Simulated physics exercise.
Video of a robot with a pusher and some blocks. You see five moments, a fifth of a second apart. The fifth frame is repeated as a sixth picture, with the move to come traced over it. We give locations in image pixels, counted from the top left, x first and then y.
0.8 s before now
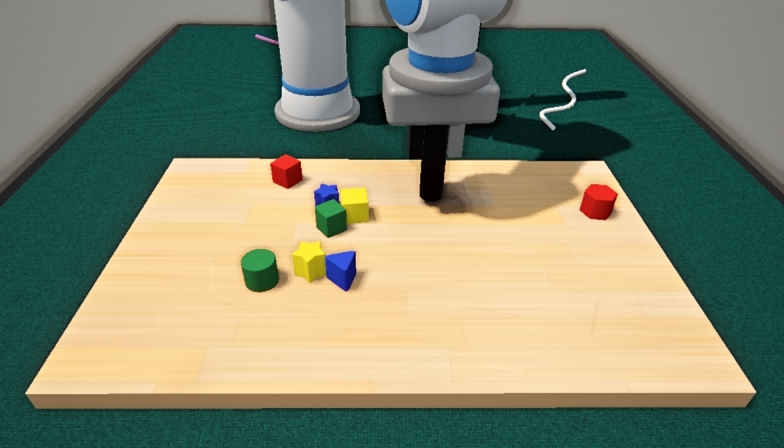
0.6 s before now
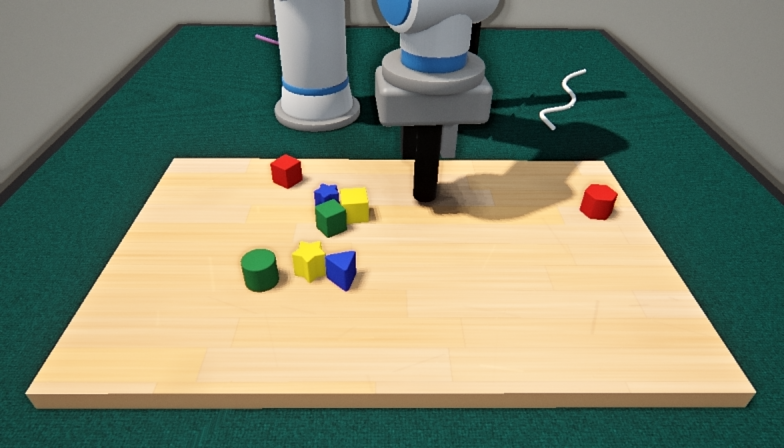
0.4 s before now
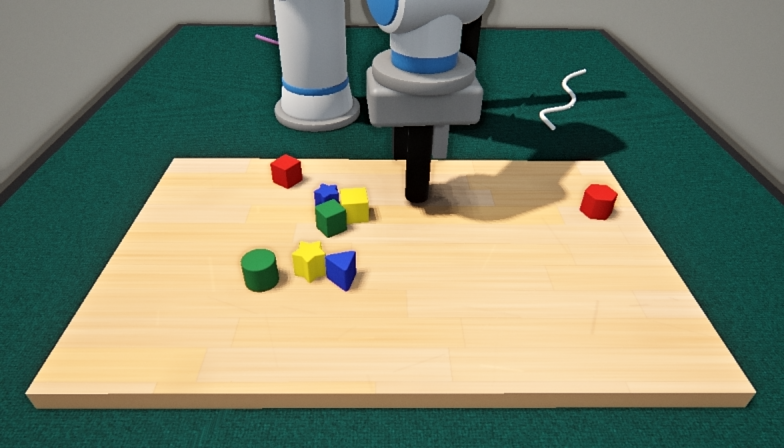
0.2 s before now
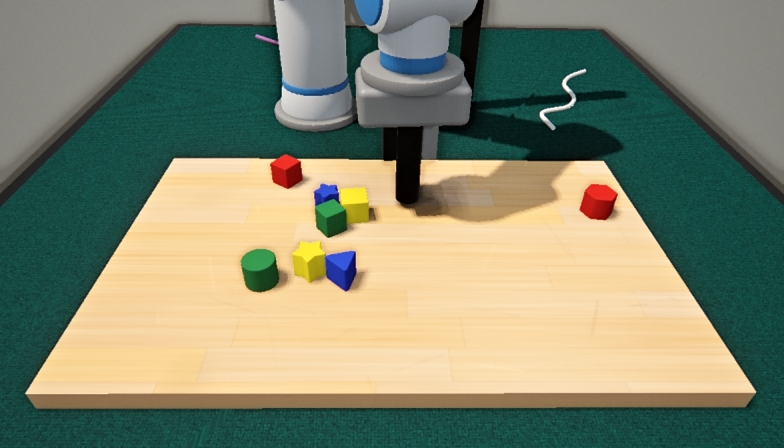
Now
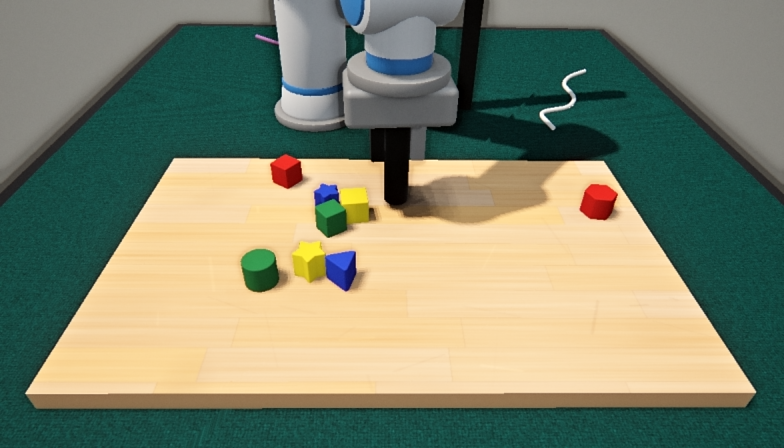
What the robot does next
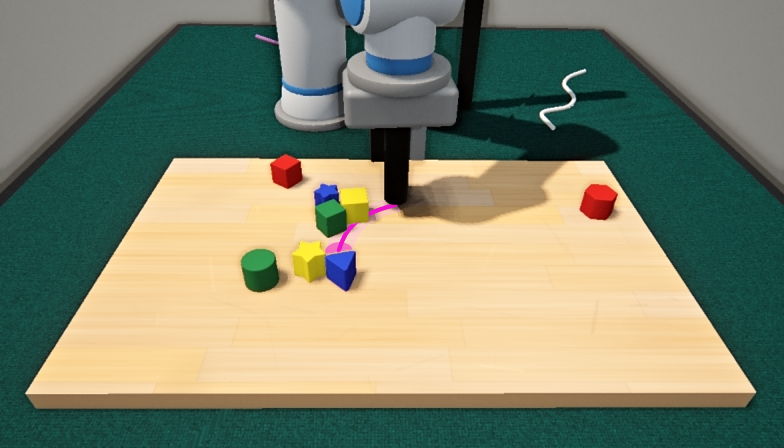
The robot's black pusher slides slowly left toward the yellow square while the blocks stay still.
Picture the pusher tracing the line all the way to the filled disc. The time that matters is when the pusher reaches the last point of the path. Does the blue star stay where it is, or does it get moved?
It shifts.
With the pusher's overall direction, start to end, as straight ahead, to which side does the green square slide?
Off to the right side.
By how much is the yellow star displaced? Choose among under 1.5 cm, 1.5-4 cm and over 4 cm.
It will fall in the lowest band, under 1.5 cm.
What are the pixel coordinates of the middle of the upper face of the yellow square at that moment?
I'd place it at (313, 218), taking the centre of its top.
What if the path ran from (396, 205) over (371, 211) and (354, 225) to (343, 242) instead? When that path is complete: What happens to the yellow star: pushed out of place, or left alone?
Left in place.
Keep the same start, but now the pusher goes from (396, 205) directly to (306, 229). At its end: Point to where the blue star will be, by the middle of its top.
Around (306, 191).
The line goes from (396, 205) by way of (369, 214) and (349, 230) to (339, 251).
What follows on the original path. One third of the way, pusher (368, 208); blue star (321, 191), turned 40° clockwise; green square (320, 212), turned 15° clockwise; yellow square (343, 200).
Two thirds of the way, pusher (348, 224); blue star (319, 191), turned 55° clockwise; green square (292, 222), turned 35° clockwise; yellow square (320, 214).
At the end, pusher (338, 245); yellow star unmoved; blue star (319, 191), turned 55° clockwise; green square (284, 223), turned 45° clockwise; yellow square (313, 218), turned 15° clockwise.
